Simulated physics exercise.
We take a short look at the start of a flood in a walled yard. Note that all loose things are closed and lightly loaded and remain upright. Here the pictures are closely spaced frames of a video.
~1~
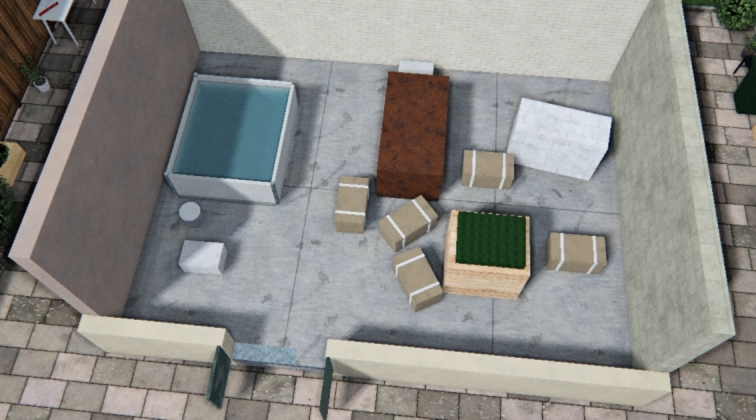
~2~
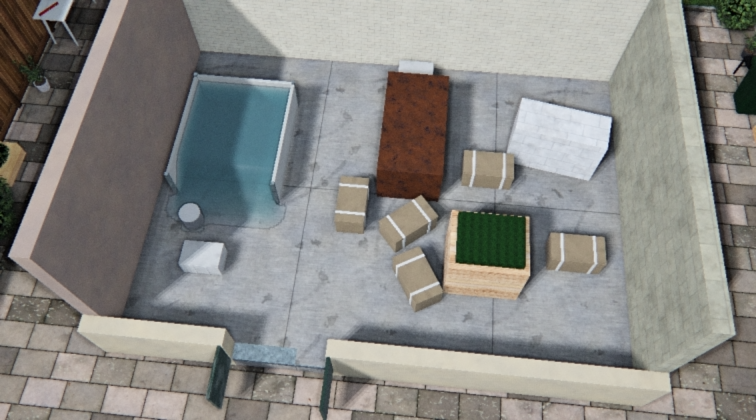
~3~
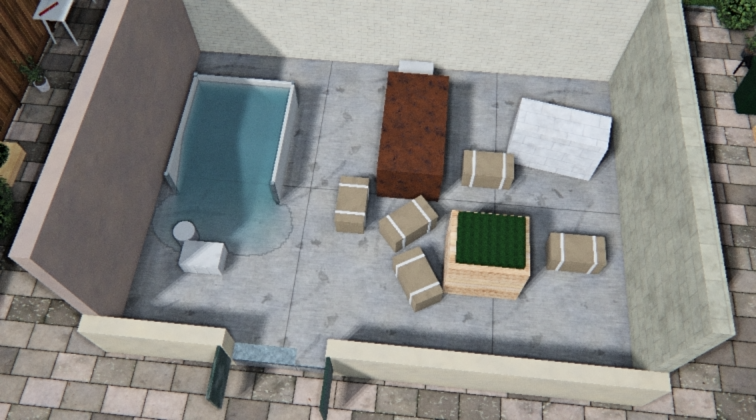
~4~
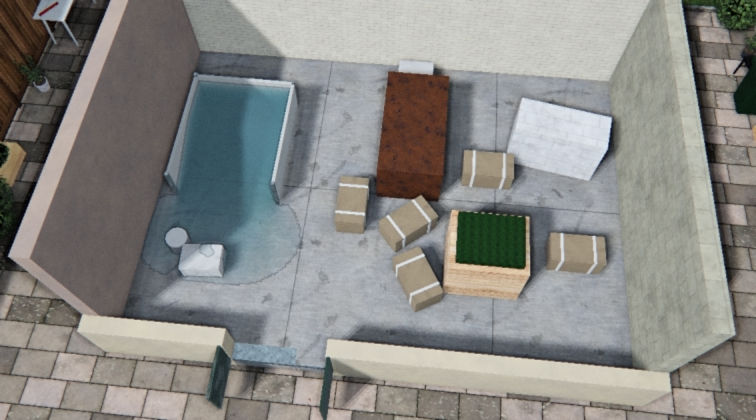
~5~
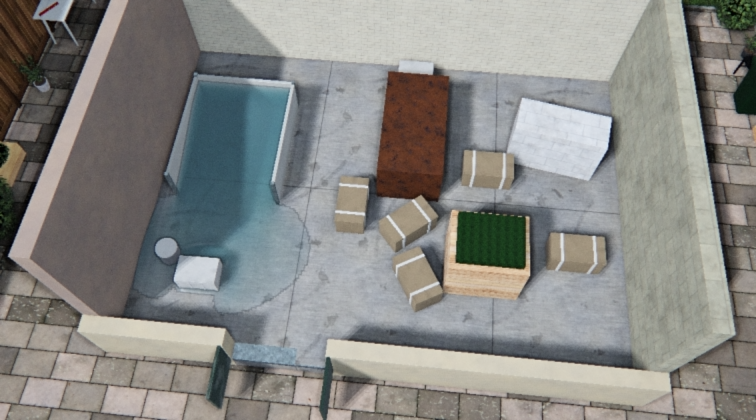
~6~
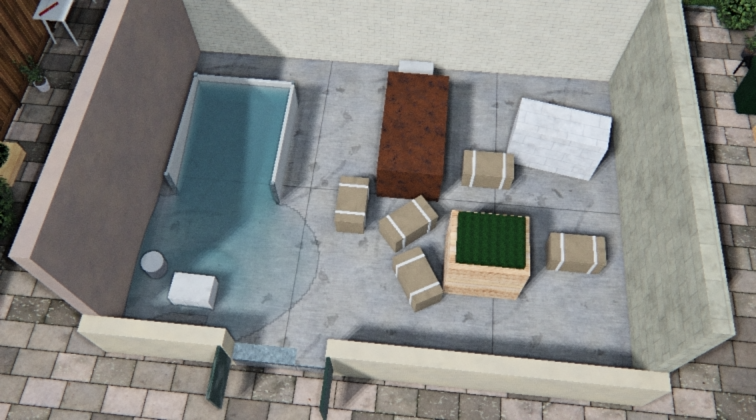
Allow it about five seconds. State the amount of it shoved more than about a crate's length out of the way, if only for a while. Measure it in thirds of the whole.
It does not reach a third.
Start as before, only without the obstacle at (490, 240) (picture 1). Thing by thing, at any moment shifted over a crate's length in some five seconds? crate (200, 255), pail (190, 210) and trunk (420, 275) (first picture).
The first traveled far, the second traveled far, and the third traveled far.
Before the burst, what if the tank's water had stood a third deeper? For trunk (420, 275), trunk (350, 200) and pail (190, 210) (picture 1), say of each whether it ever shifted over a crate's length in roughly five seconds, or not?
The first one: Doesn't reach it. The second: Doesn't reach it. The third: Reaches it.
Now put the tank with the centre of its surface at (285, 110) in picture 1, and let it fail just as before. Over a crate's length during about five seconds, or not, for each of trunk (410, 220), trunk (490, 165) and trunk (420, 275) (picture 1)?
Short of it, short of it, short of it.
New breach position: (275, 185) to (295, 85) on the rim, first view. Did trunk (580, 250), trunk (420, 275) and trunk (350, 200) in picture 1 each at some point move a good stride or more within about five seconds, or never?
Lab note - in sequence: Did not travel far; travelled far enough; travelled far enough.
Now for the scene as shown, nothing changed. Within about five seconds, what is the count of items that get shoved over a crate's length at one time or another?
That works out to 2.
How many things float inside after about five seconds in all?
Counted: 1.
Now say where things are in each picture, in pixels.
In the first picture, a pail at (190, 211), on the bottom; a crate at (201, 254), on the bottom; 0 of 8 have shifted.
In the second picture, a pail at (189, 212) rests on the ground; a crate at (201, 254), on the bottom; 0 of 8 have shifted.
In the third picture, a pail at (184, 231), on the bottom, a stride from its start; a crate at (201, 254), on the bottom; 1 of 8 have shifted.
In the fourth picture, a pail at (176, 237), afloat, a stride from its start; a crate at (201, 257) rests on the ground, close to its start; 1 of 8 have shifted.
In the fifth picture, a pail at (166, 247), afloat, a stride from its start; a crate at (197, 269) rests on the ground, close to its start; 2 of 8 have shifted.
In the sixth picture, a pail at (152, 261) floats, a stride from its start; a crate at (192, 287), on the bottom, a stride from its start; 2 of 8 have shifted.
A moment on, 2 of 8 are well off their spots; 1 afloat.
Next, 2 of 8 are well off their spots; 2 afloat.
Later, 2 of 8 are well off their spots; 2 afloat.
In the end, 2 of 8 are well off their spots, and 2 have been at some point; 1 afloat.
